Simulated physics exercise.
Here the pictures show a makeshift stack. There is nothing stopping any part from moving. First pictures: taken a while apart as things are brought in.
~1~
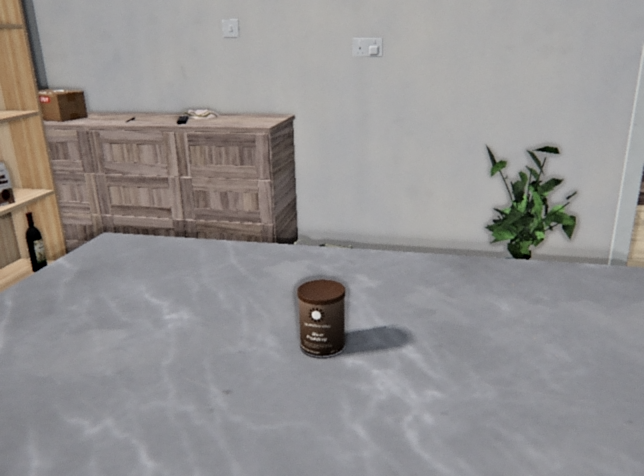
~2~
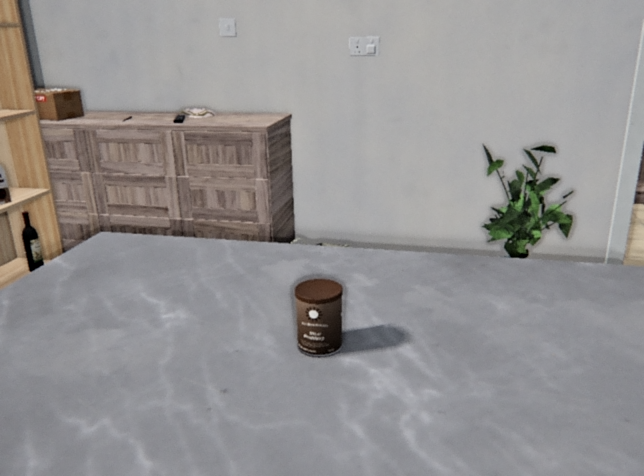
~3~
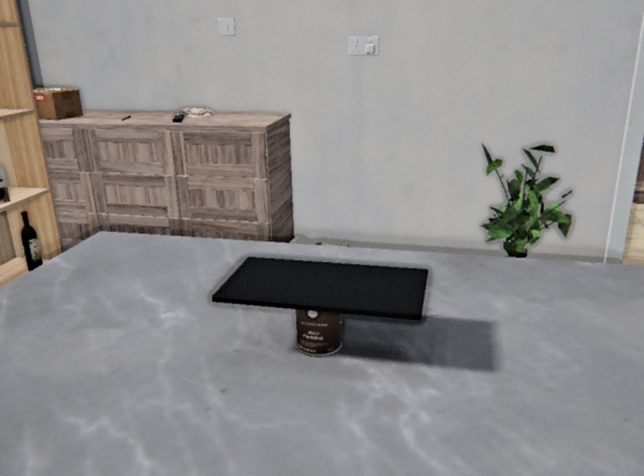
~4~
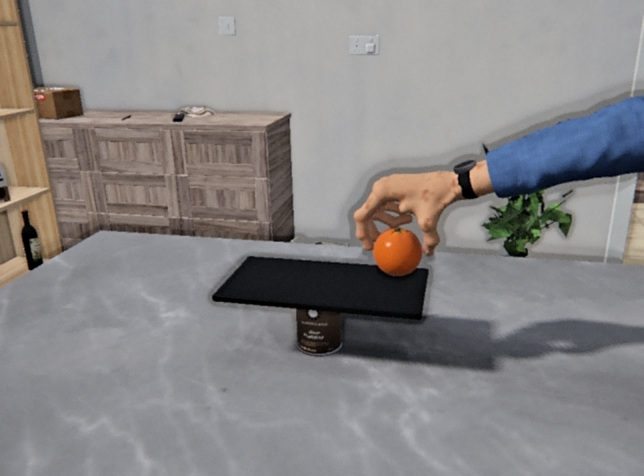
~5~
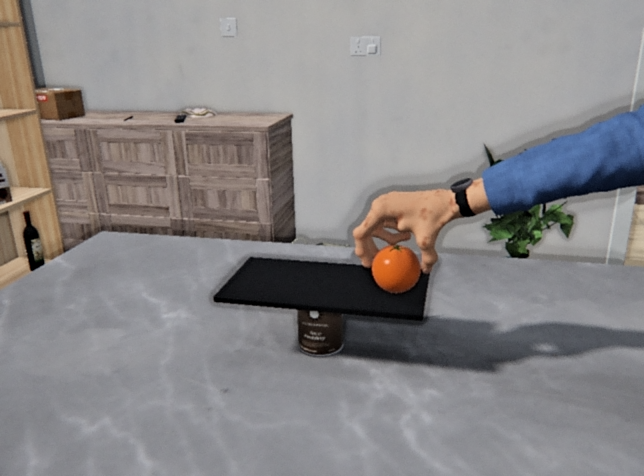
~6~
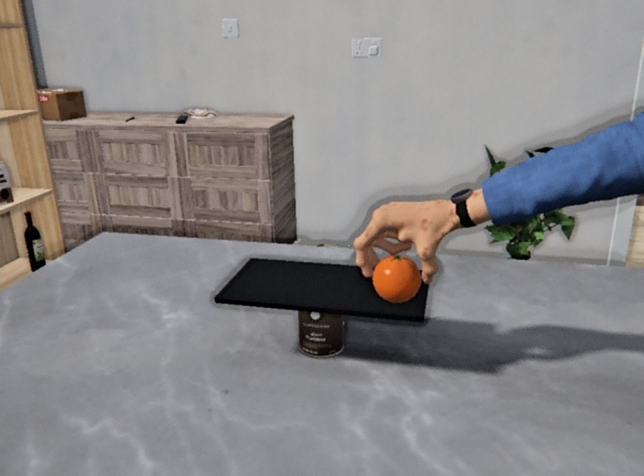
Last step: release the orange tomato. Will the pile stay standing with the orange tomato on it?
No.
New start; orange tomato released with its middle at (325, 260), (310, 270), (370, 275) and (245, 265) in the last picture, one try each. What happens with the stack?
Try 1: Stable; try 2: Stable; try 3: Collapse; try 4: Collapse.
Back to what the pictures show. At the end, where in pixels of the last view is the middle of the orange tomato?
It ends up close to (448, 360).
Then, 0.30 s on from there, orange tomato now fallen; black lid turned 34° from how it was put.
Then, 0.40 s on from there, black lid turned 53° from how it was put.
Then, 1.00 s on from there, black lid turned 41° from how it was put.
In the end, fallen, orange tomato; toppled in the stack, black lid; brown tin unmoved. At the end, from the last picture's camera, orange tomato near (448, 360). The stack comes apart.
